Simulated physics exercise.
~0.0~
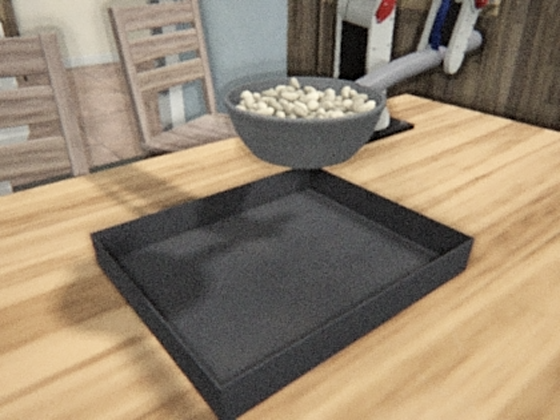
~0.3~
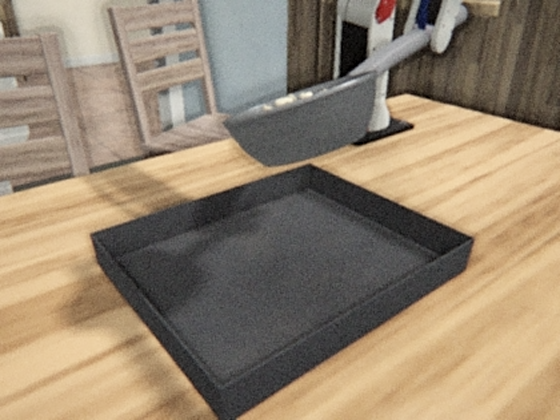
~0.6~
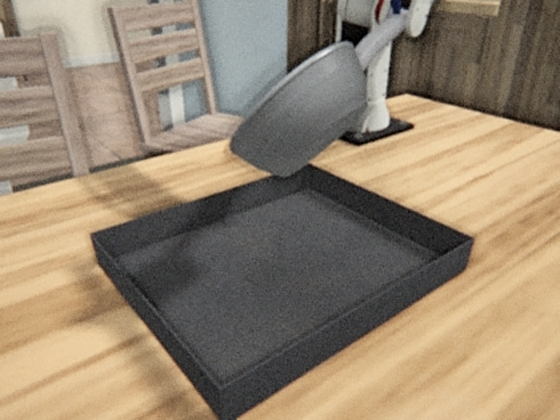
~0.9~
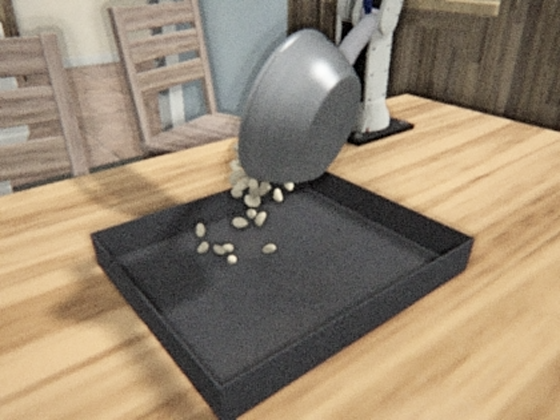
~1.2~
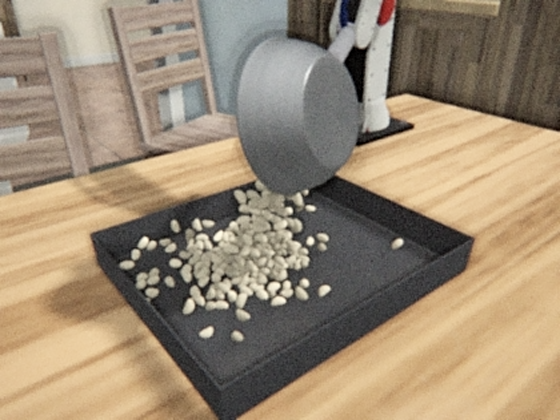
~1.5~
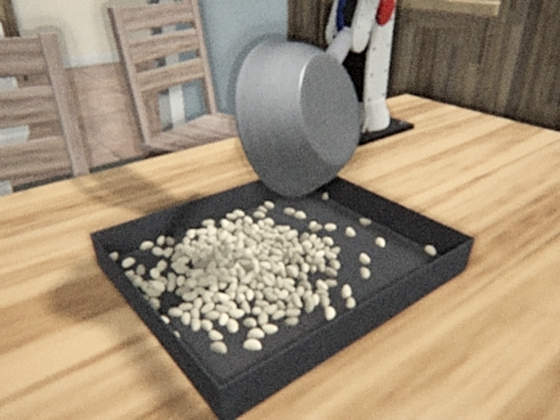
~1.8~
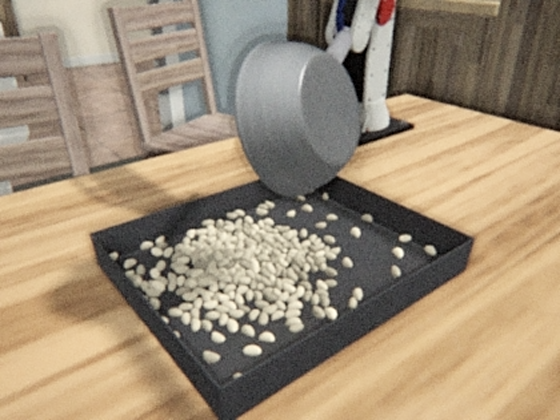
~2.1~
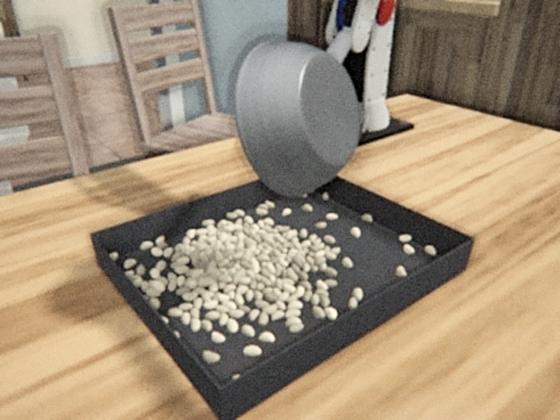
To begin with, a robot arm holds a round grey ladle heaped with white beans above the far side of an empty, shallow dark tray on a wooden table. The ladle tips toward the left until the beans are hidden behind its side. As it tilts further, a few beans spill over the lip and drop into the tray. Then a thick stream pours out, building a pile as some beans scatter. The last ones settle, a few rolling to the right, and the emptied ladle stays tipped over the bean-strewn tray.
